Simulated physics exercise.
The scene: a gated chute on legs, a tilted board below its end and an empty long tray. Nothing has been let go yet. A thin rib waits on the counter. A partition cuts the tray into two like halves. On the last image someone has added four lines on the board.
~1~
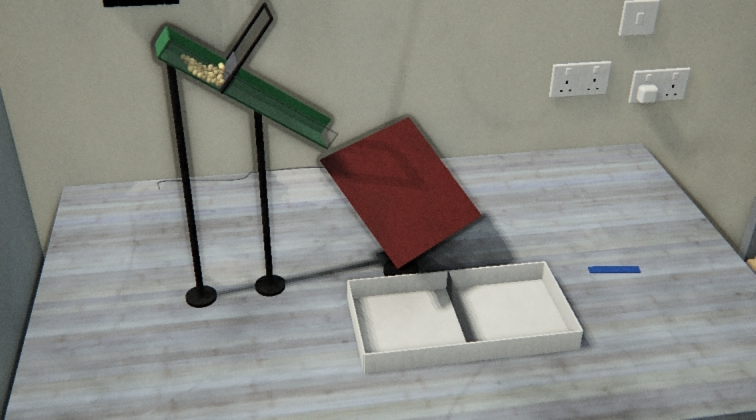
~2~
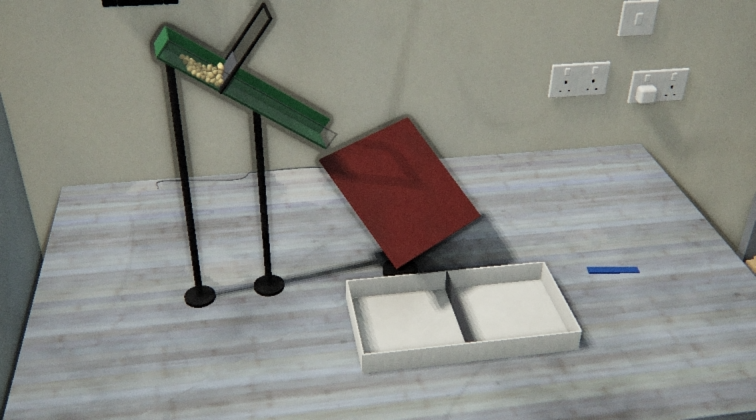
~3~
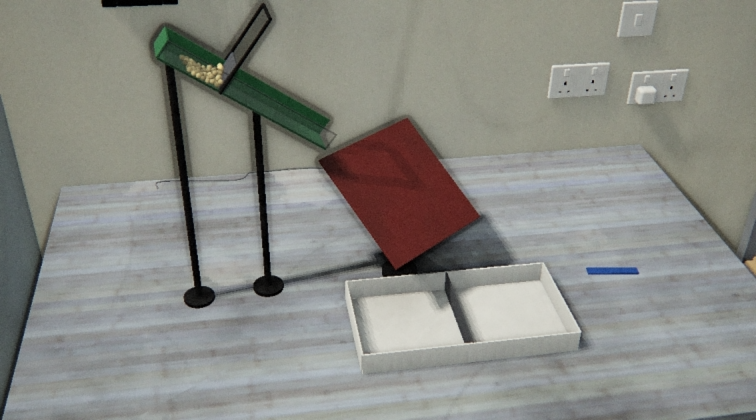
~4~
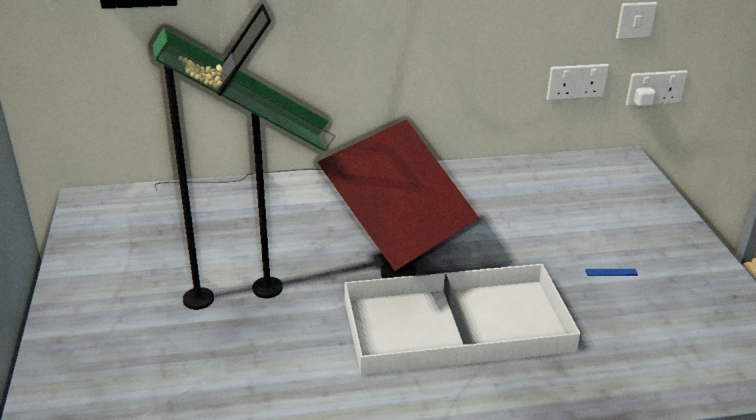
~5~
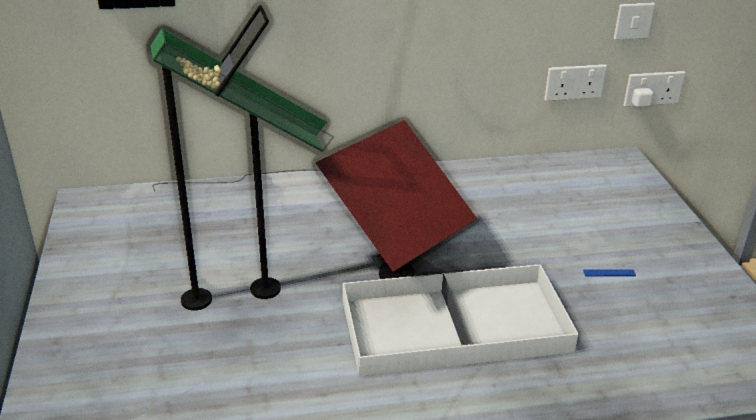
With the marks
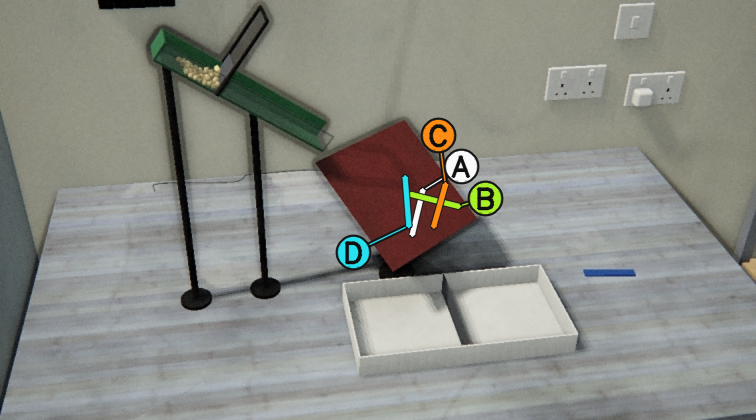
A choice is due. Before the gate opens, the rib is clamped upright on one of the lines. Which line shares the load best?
C beats the others.
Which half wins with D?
The left half.
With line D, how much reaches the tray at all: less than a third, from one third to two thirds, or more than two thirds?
More than two thirds.
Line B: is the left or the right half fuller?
Right.
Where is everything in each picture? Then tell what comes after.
In the first frame, load behind the gate (208, 74), soya beans; lip of the chute (324, 141), sloping fairly steeply.
In the second frame, middle of the board (403, 188), tilted fairly steeply; middle of its low edge (441, 241); of its high edge (366, 137).
In the third frame, front corners of the tray (362, 355) and (580, 332); front end of its middle wall (474, 343); gate still shut (232, 62).
In the fourth frame, middle of the load (206, 76); lip (321, 143).
In the fifth frame, middle of the load (204, 77); lip (319, 144).
On the marked copy, line A from (422, 190) to (412, 234); line B from (410, 194) to (458, 206); line C from (445, 184) to (433, 226); line D from (405, 177) to (408, 225).
If A is chosen, of what is caught, almost all in the left half, just a few in the right.
If B is chosen, of what is caught, about a tenth in the left half, almost all in the right.
If C is chosen, of what is caught, roughly half in the left half, roughly half in the right.
If D is chosen, of what is caught, almost all in the left half, about a tenth in the right.
